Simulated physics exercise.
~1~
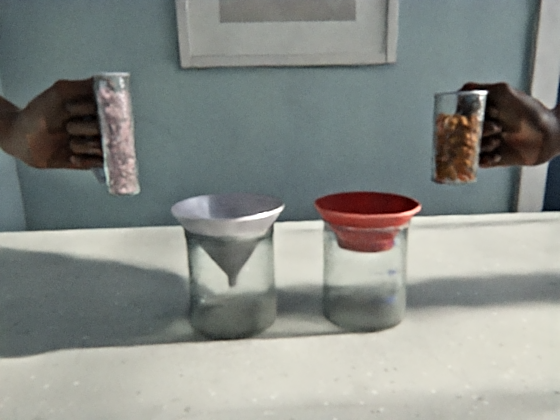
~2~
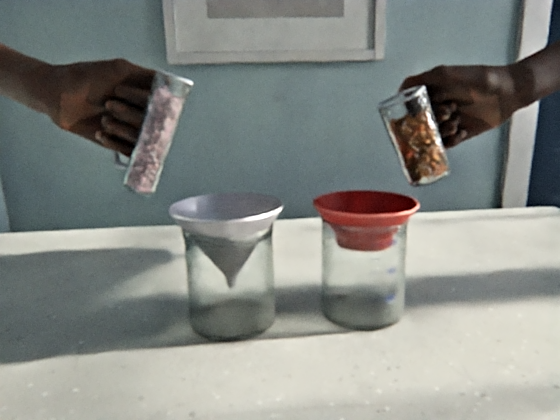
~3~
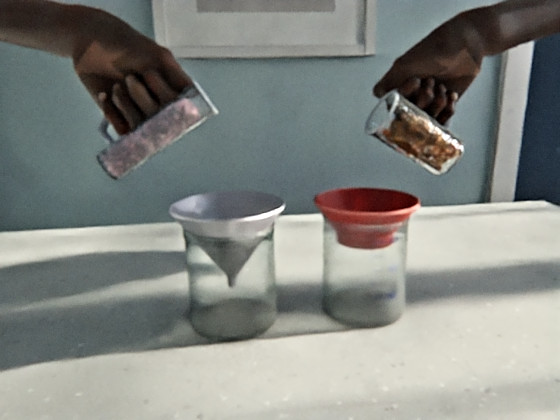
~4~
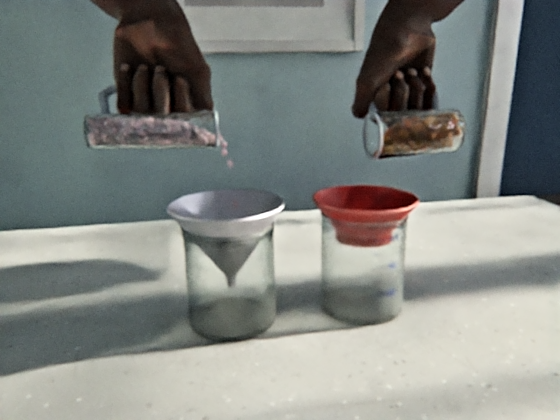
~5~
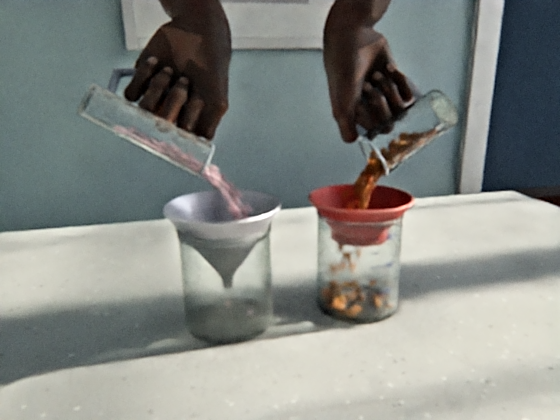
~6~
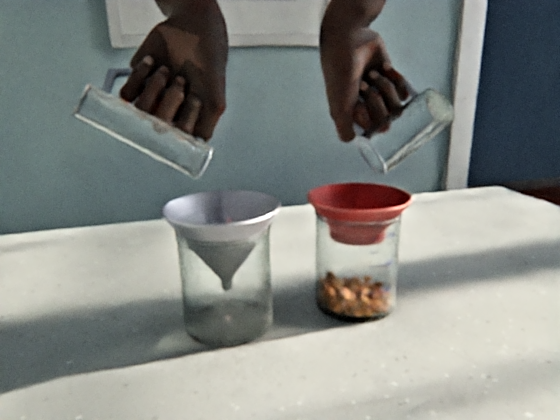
Two hands tipping glass cups over funnels, pink bits staying in the pale funnel while orange-brown pieces drop through the red one.
